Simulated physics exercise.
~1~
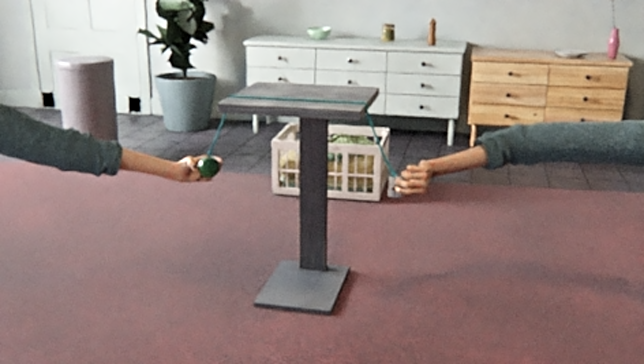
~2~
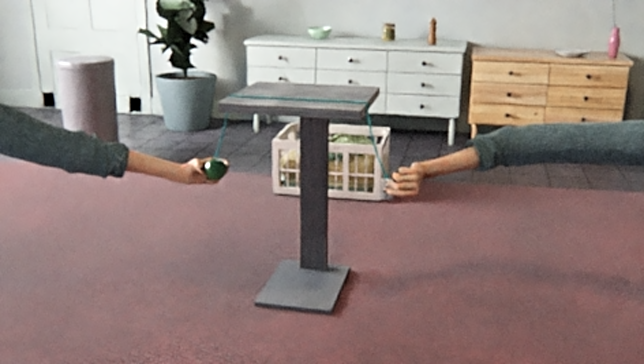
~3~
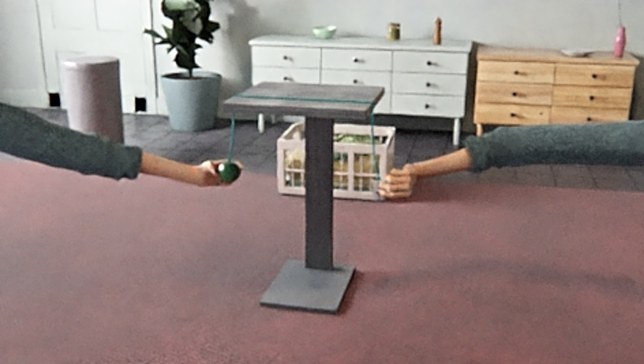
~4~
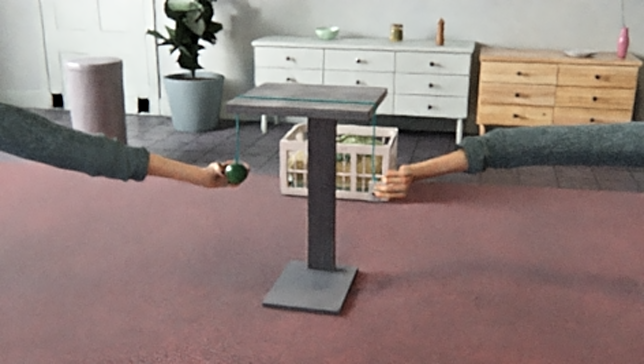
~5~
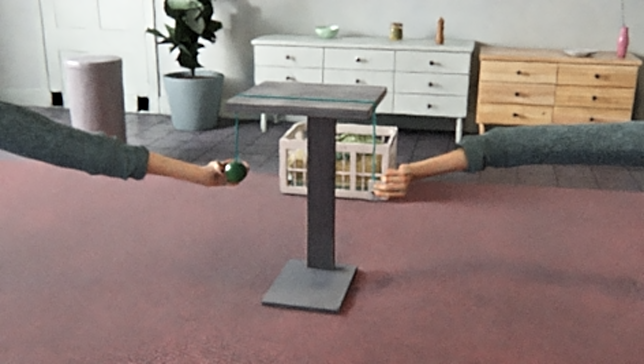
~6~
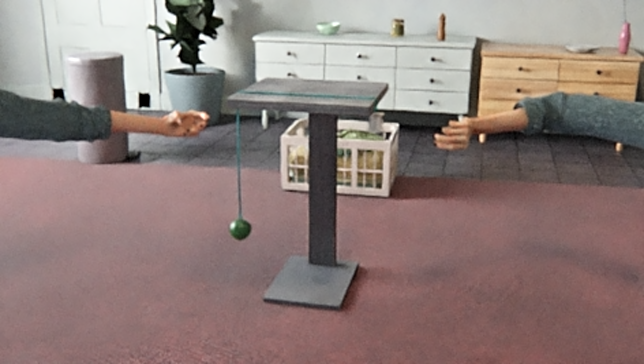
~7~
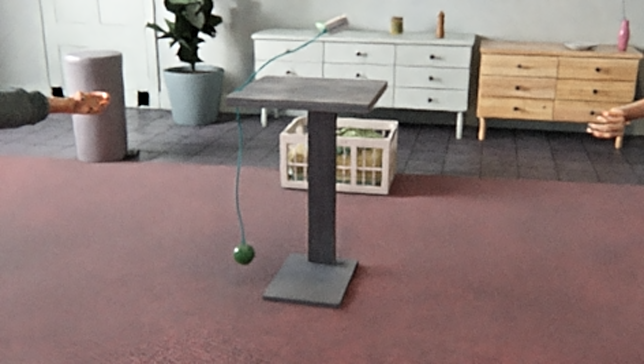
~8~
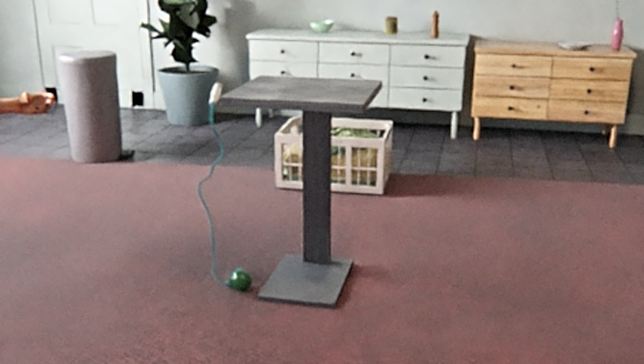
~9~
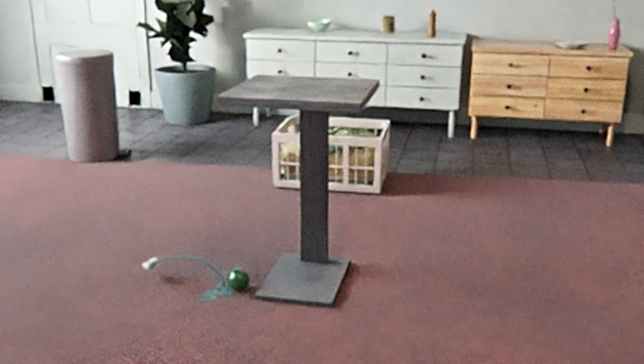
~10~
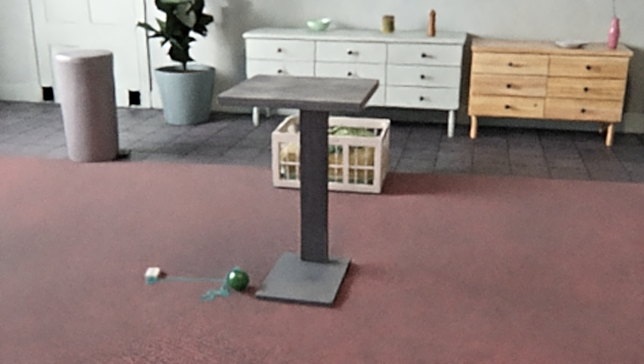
In a room with a dull red floor, seen from the front by a slightly swaying camera, a dark grey plant stand stands before pale and wooden drawers, a crate and a potted plant. Two hands hold the ends of a teal string laid across its top, a green apple at left and a small pale matchbox at right. The hands let go and draw back. The apple drops on the left, pulling the matchbox up onto the top and over the left edge. Both end at rest on the floor left of the stand, the string between them.
